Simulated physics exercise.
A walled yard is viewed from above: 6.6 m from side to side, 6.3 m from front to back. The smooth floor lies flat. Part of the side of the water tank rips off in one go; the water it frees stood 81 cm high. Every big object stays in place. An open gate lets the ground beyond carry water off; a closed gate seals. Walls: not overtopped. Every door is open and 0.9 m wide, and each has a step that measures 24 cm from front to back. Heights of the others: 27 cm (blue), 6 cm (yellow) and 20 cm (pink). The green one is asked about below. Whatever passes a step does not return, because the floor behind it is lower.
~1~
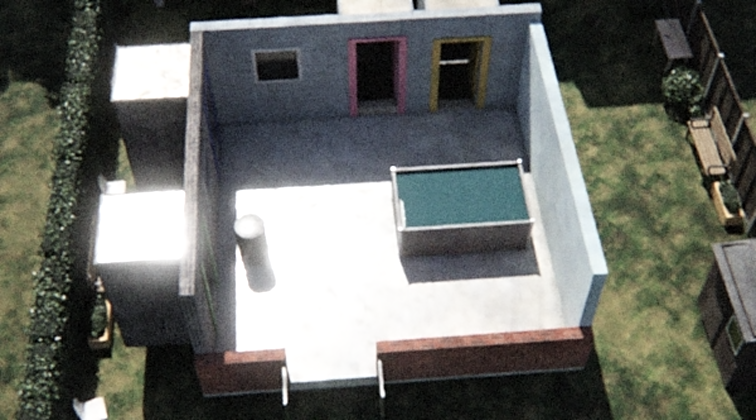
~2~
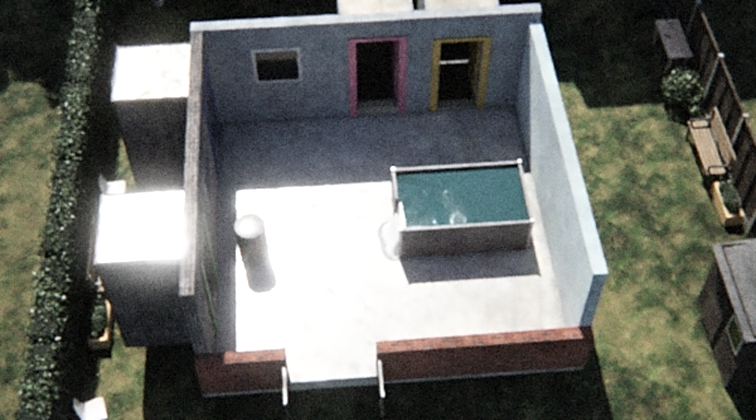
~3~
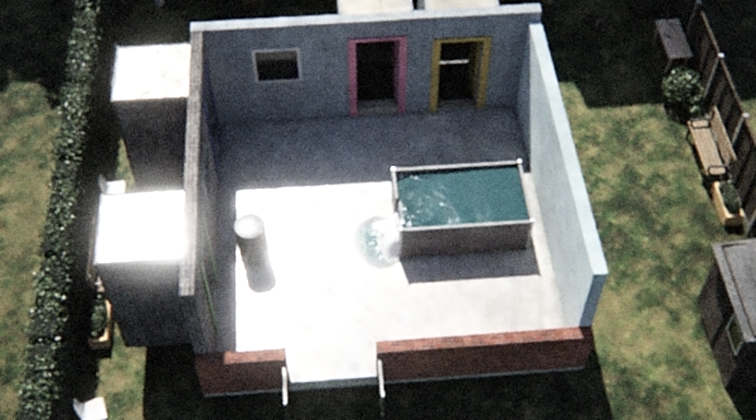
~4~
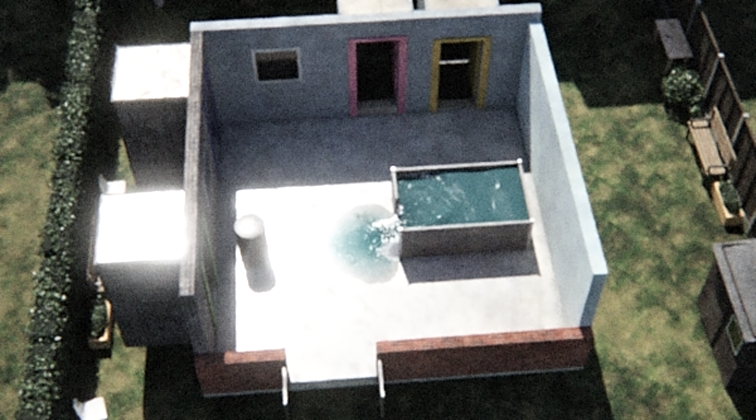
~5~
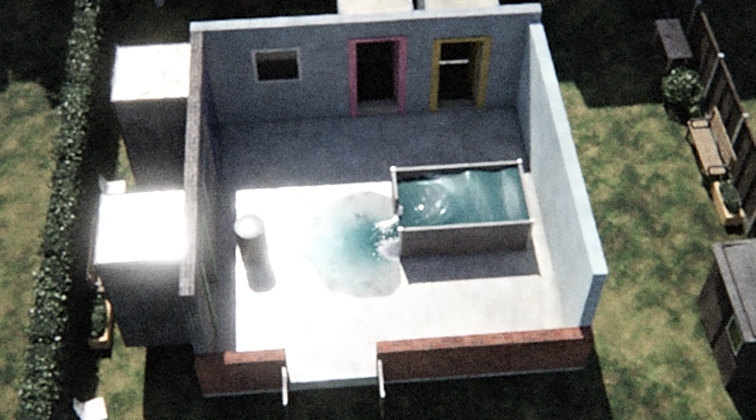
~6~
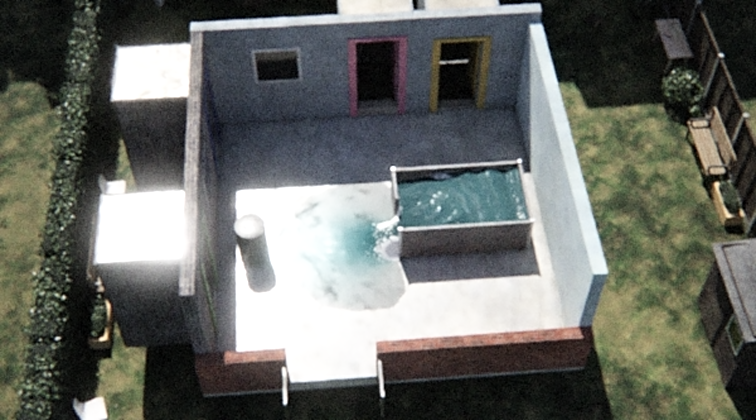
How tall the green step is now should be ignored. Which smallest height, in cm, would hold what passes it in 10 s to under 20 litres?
It would have to be roughly 23 cm high.
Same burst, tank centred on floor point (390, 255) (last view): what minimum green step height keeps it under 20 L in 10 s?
New minimum height: Approx. 36 cm.
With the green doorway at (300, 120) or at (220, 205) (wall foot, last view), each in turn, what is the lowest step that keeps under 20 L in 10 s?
Roughly 6.0 cm, then roughly 22 cm.
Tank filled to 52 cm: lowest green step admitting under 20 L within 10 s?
Required height: Approx. 12.5 cm.
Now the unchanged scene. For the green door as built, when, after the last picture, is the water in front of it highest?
Crest at t of about 1.4 s.
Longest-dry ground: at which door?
Yellow.
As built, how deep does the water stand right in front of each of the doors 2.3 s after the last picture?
Depths in cm: Blue 12, green 26, yellow 0, pink 0.
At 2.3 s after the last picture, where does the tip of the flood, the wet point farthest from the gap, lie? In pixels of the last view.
At about (220, 129).
Then, 0.7 s after the last picture water covers 35 % of the floor, deepest (40 cm) near (389, 244); 21 cm at the green door, 0 litres in over its 22 cm step.
Then, 2.3 s after the last picture water covers 45 % of the floor, deepest (34 cm) near (216, 376); 26 cm at the green door, 18 litres in over its 22 cm step.
Then, 9.3 s after the last picture water covers 95 % of the floor, deepest (14 cm) near (528, 179); 9 cm at the green door, 28 litres in over its 22 cm step.
At the green door as built, the water peaked near 28 cm, 1.3 s after the last picture.
With a step of 18.5 cm, 66 litres would have come in within the 10 s; with 29 cm, 1 litre. So under 20 litres takes about 23 cm.
